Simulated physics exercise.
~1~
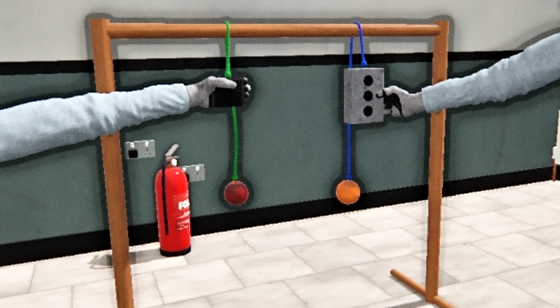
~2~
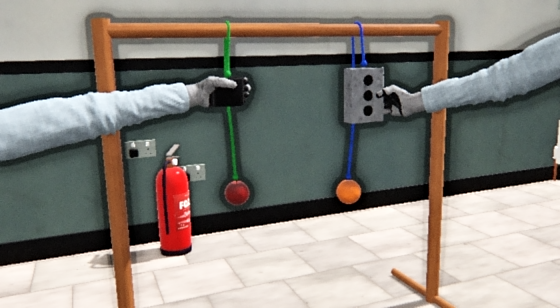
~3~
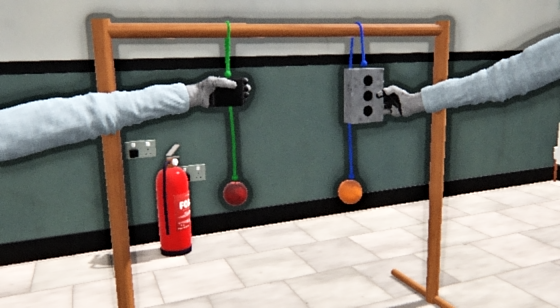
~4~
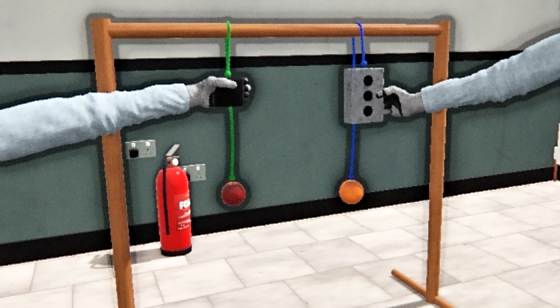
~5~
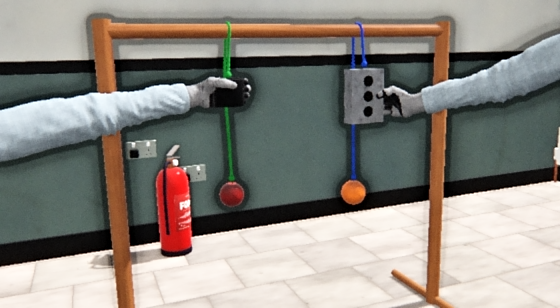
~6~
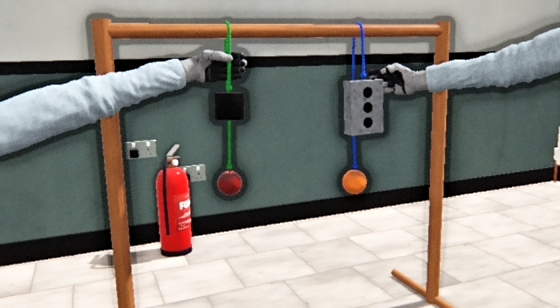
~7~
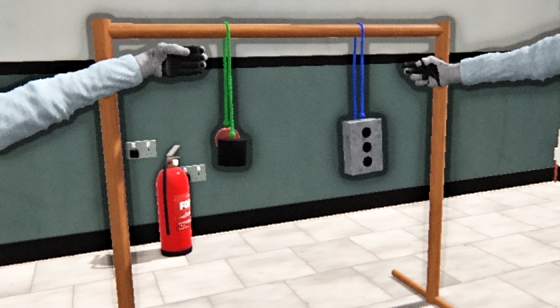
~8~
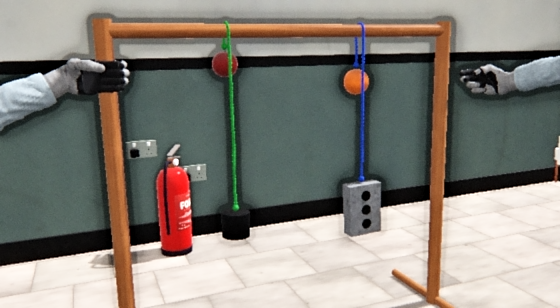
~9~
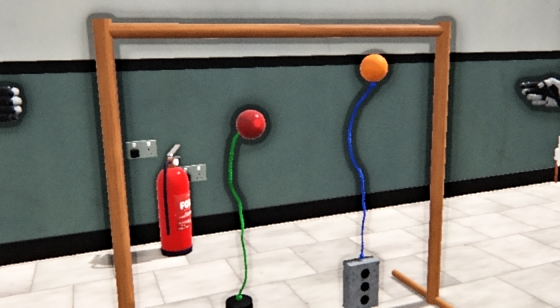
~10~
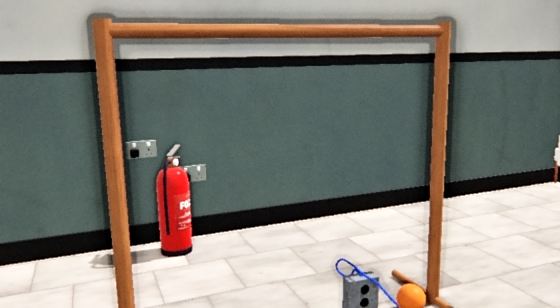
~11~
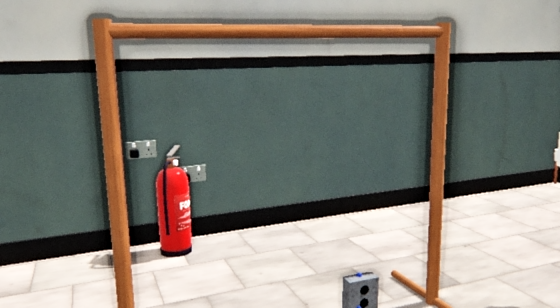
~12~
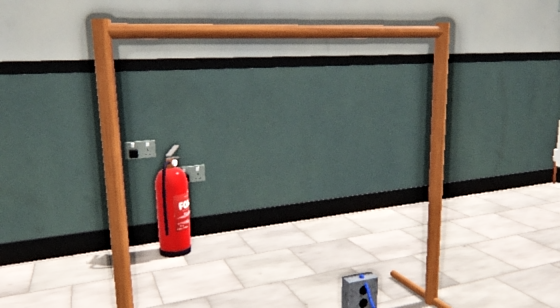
A red ball on a green cord and an orange ball on a blue cord hang from a wooden rail, while two gloved hands hold the dark block and grey block at the cords' other ends. The hands let go together and draw back out of view. Both blocks drop, and their cords run over the rail, pulling the balls upward. The balls come over the top and fall after the blocks, cords trailing loosely. The orange ball lands near the grey block, then leaves view, and the grey block rests on the tiled floor beneath the empty rail.
